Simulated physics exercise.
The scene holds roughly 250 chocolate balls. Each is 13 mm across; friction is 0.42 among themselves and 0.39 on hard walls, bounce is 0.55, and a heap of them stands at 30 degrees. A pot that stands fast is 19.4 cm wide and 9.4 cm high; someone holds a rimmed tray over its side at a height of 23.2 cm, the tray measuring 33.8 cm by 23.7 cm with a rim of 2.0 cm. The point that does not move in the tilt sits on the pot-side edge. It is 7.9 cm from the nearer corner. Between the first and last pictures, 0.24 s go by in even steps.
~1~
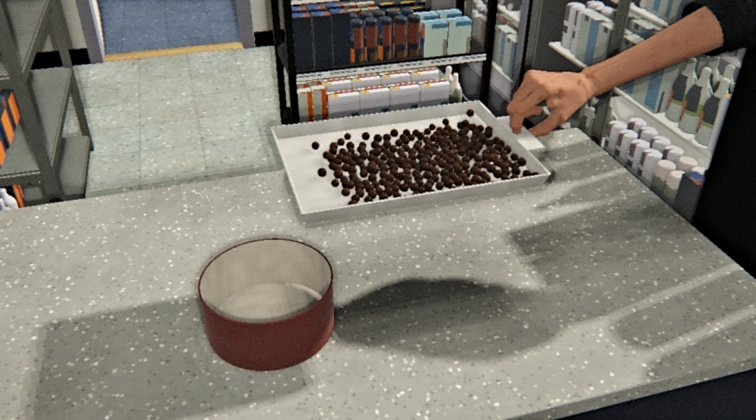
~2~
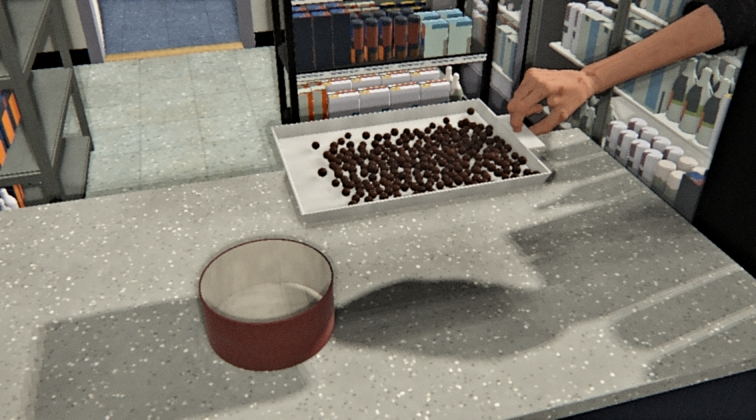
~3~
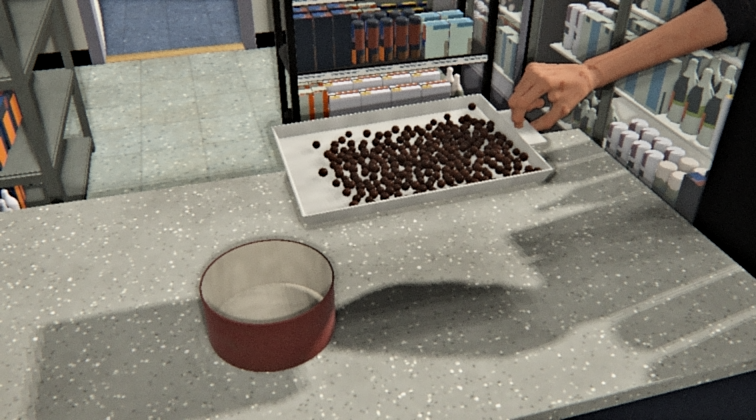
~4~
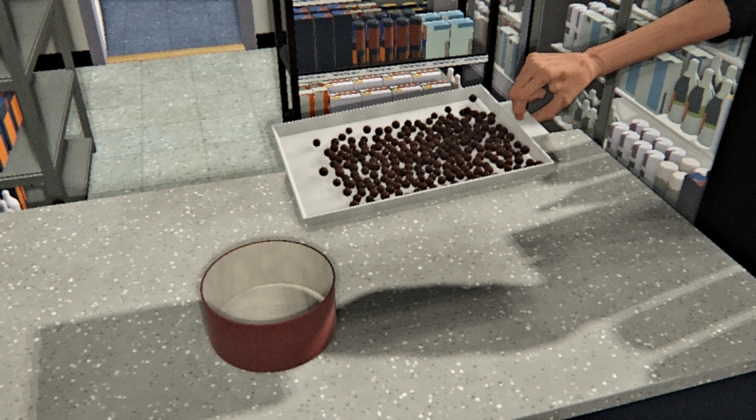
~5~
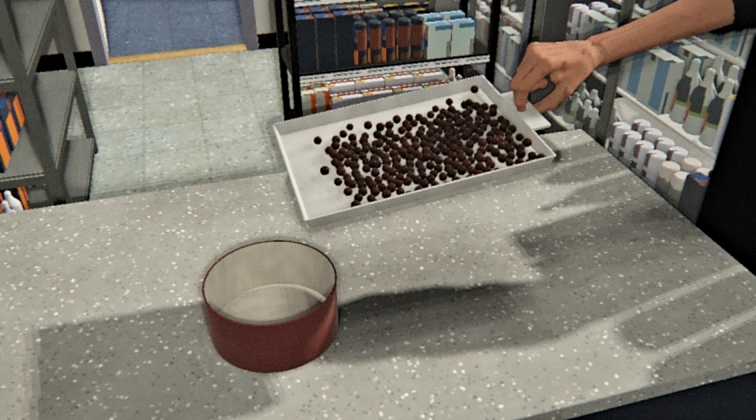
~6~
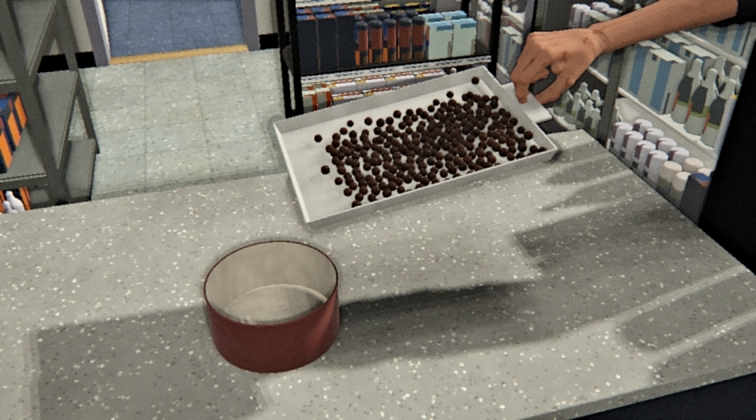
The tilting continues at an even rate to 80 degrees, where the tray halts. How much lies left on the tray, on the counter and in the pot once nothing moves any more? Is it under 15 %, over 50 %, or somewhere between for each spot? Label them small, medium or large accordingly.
Tray - small, counter - medium, pot - large.
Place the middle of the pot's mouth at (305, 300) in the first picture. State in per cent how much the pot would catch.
95 %.
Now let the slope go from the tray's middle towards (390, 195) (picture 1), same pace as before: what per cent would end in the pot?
Roughly 20 per cent.
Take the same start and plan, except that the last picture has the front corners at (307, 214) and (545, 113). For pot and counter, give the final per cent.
Final per cent - pot 65, counter 35.
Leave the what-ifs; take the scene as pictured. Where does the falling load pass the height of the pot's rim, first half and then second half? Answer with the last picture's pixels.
At roughly (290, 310) first, later on at (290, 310).
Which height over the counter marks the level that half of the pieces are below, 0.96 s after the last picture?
About 26 centimetres.
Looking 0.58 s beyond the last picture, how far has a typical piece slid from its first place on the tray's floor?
About 8 cm.
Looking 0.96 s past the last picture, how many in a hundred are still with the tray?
About 80 per cent.
Then, 0.58 s after the last picture, tilt 43 degrees; the tray holds 100 %, the pot 0 %.
Then, 0.96 s after the last picture, tilt 65 degrees; the tray holds 80 %, the pot 5 %.
Then, 1.44 s after the last picture, tilt 80 degrees; the tray holds 10 %, the pot 50 %.
In the end, tray 0 %, counter 40 %, pot 60 %.
